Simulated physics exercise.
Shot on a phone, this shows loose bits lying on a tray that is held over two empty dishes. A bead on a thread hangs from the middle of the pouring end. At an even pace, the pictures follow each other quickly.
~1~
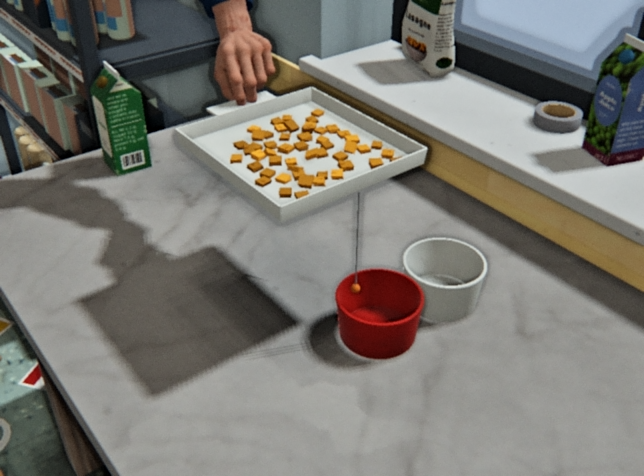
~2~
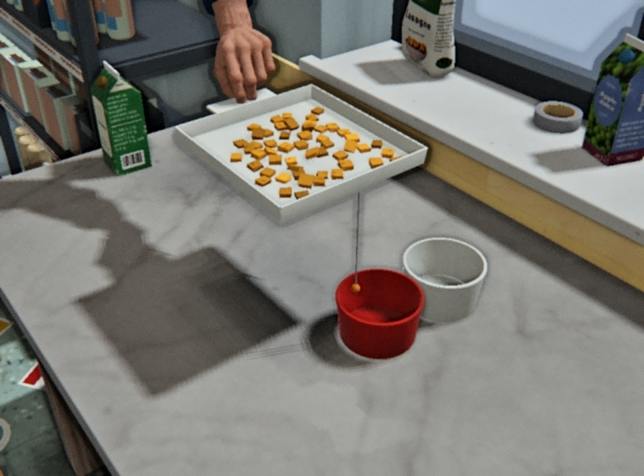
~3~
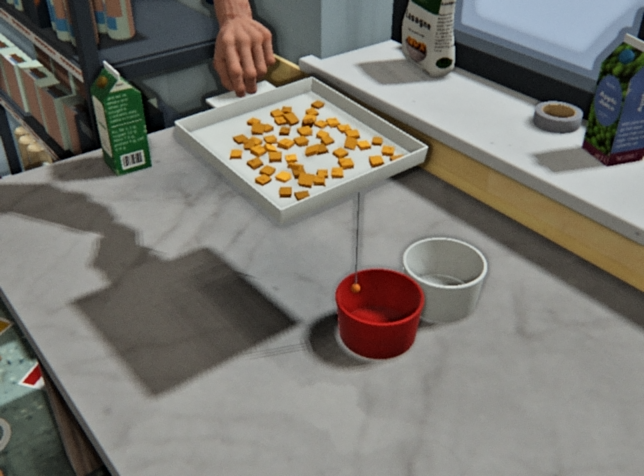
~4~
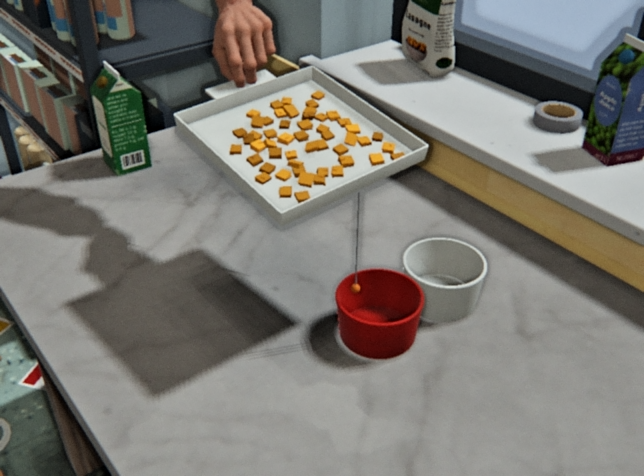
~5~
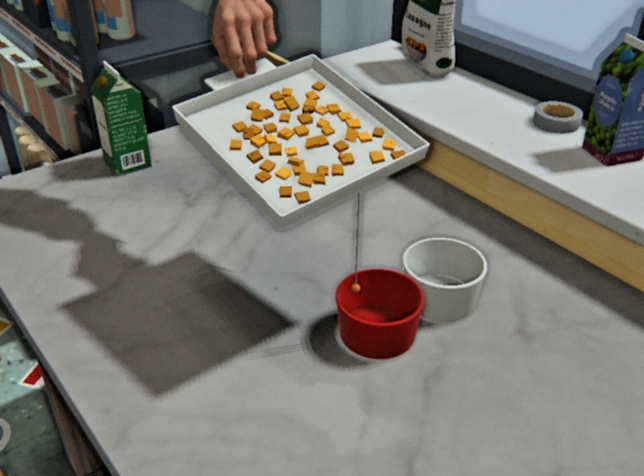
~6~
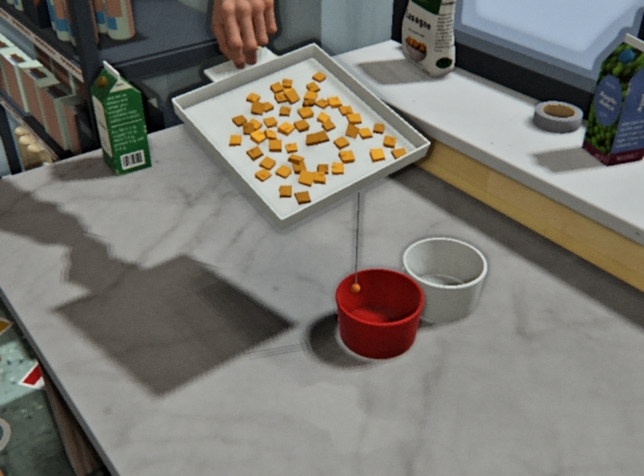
White tray of small orange crackers tilting slightly toward its near left corner, a hand behind it, above red and white dishes.
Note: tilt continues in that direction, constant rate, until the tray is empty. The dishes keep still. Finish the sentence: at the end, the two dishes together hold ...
... less than half of the load.
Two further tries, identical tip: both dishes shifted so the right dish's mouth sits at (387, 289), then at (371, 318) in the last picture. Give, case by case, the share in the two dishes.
Around 70 and around 80 per cent, in that order.
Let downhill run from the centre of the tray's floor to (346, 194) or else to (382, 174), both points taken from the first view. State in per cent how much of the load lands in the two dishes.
In order, some 10 % and some 80 %.
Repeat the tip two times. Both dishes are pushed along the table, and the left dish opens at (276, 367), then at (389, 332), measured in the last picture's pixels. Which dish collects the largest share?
Place 1: The one on the right side; place 2: The one on the left side.
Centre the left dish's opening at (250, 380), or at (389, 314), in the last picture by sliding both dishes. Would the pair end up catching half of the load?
For the two tries in order: Exceeding half, not as much as half.
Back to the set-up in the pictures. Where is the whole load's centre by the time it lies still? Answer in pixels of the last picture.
Around (330, 384).
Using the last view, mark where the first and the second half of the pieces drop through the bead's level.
I'd place the first part at (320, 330) and the rest at (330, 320).
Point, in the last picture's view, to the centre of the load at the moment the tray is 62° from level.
The middle of the pieces lands at roughly (316, 176).
Shortly afterwards, tray tipped steeply; all but a few on the tray; only a few in the air.
Next, tray tipped past a quarter turn; the bulk on the tray; a little outside both.
Some moments later, tray tipped past a quarter turn; only a few in the left dish; all but a few outside both.
In the end, tray tipped past a quarter turn; only a few in the left dish; none at all in the right dish; all but a few outside both.
